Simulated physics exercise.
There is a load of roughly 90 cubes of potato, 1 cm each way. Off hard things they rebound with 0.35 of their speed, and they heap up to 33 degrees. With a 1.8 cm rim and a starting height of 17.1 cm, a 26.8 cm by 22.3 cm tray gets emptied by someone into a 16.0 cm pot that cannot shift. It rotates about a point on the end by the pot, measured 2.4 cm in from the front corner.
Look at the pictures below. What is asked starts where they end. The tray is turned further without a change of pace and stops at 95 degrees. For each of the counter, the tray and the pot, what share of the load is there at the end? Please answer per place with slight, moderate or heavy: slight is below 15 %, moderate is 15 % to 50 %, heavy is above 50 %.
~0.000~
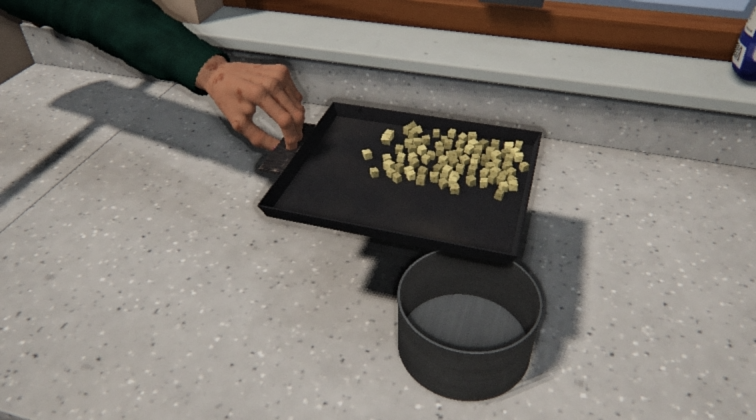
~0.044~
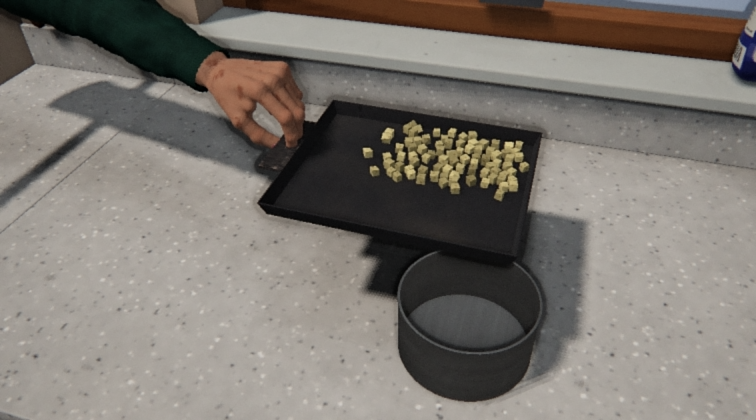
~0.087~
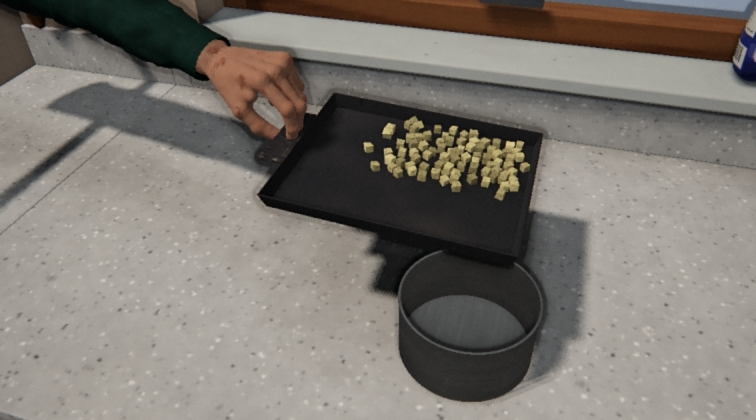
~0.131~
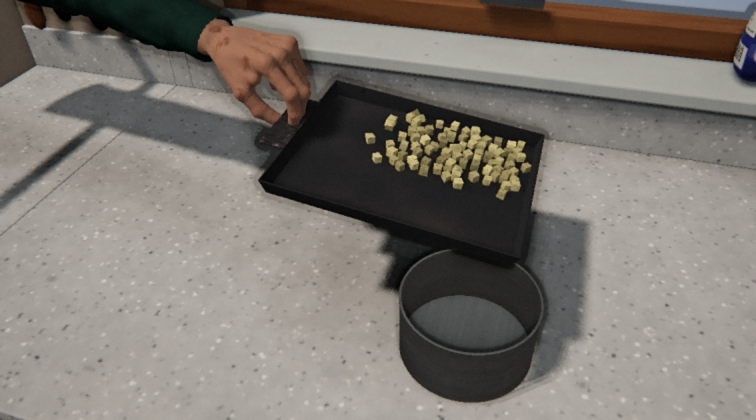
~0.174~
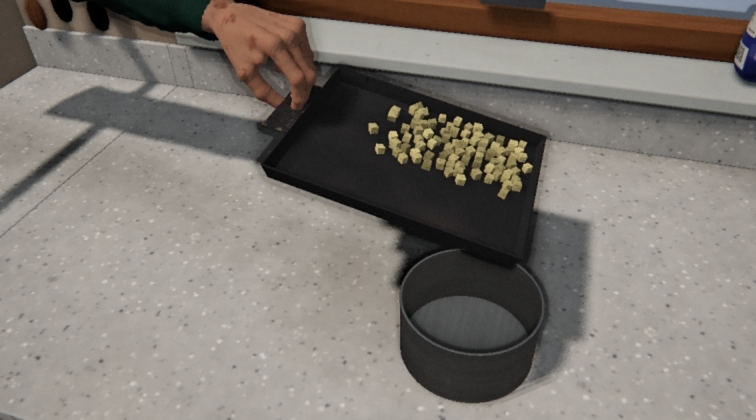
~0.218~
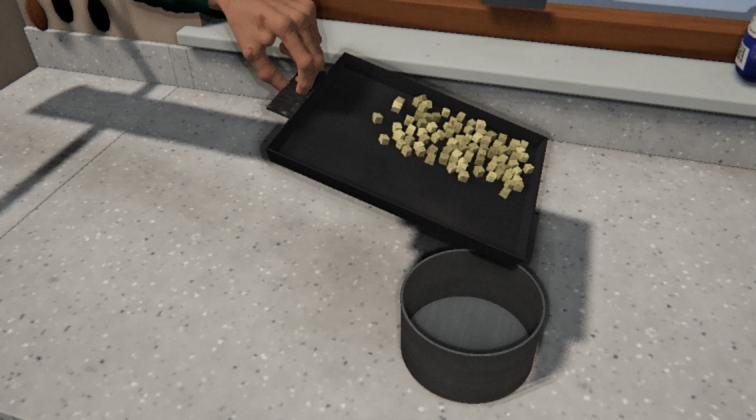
Per place: Counter heavy, left on the tray slight, pot slight.
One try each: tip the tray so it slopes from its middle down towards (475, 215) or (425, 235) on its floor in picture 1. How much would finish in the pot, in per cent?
Roughly 10 per cent on the first try and 40 per cent on the second.
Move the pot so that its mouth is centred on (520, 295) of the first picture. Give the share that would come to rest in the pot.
The share would be some 15 per cent.
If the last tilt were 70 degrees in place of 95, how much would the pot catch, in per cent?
In that case some 0 per cent.
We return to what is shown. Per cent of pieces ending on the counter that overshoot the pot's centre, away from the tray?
Share: Around 100 %.
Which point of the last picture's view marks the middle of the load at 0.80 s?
Approximately (540, 176) in the last view.
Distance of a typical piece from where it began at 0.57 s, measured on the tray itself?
I'd say close to 5 centimetres.
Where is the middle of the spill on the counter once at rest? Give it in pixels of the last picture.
(589, 288), about.
After 0.57 s, tilt 56 degrees; the tray holds 100 %, the pot 0 %.
Then, at 0.80 s, tilt 81 degrees; the tray holds 65 %, the pot 0 %.
After 1.14 s, tilt 95 degrees; the tray holds 5 %, the pot 0 %.
By 2.2 s all is still; counter 95 %, tray 5 %, pot 0 %.
